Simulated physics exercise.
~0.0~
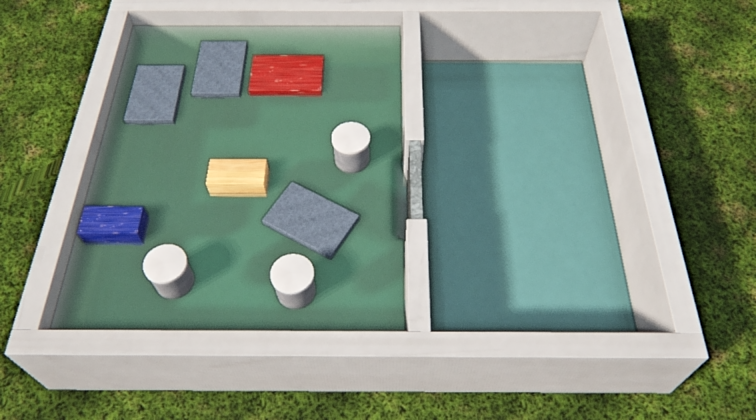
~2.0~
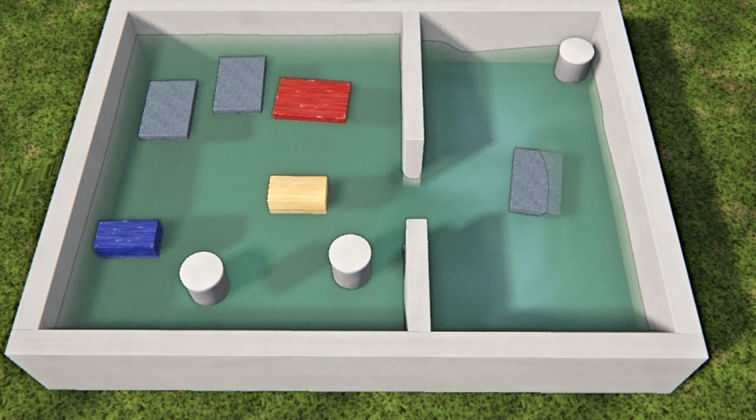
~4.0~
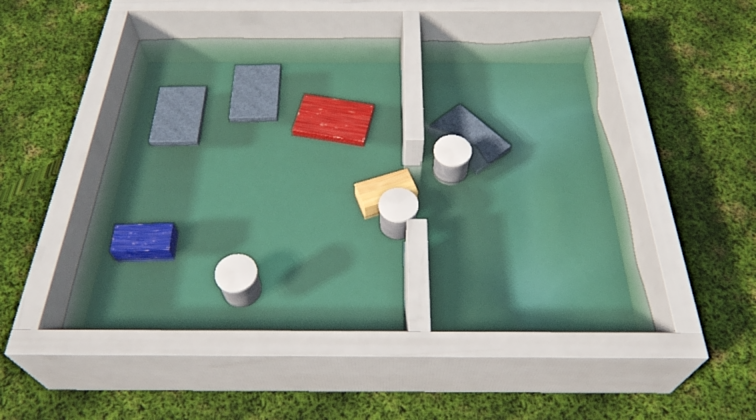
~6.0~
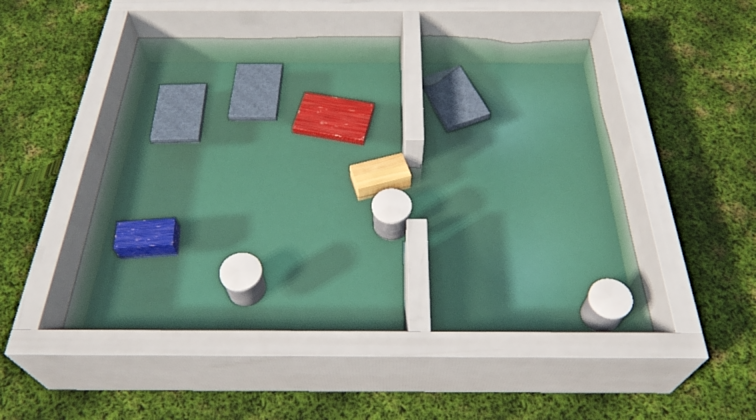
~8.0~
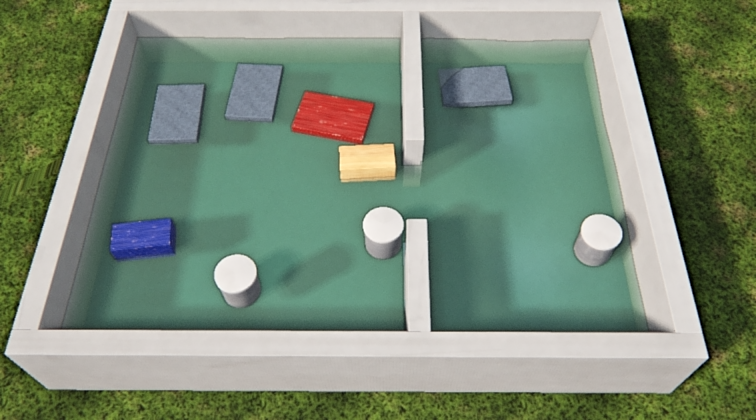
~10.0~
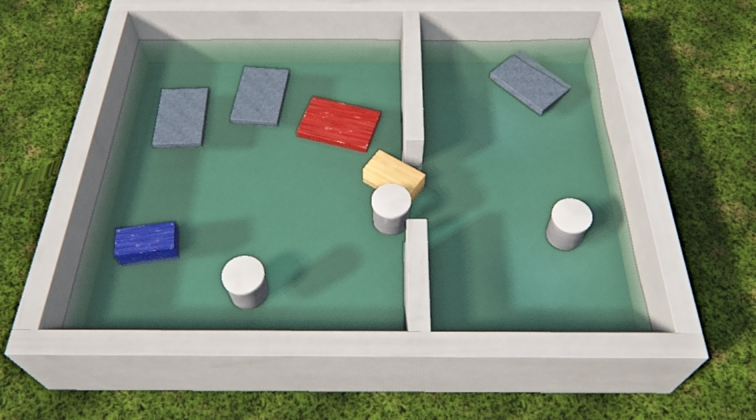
In a walled basin split by a divider, water rushed from left to right through the gap, carrying a gray slab and a white cylinder through; the rest drifted rightward, and the tan block and another cylinder ended floating beside the opening.
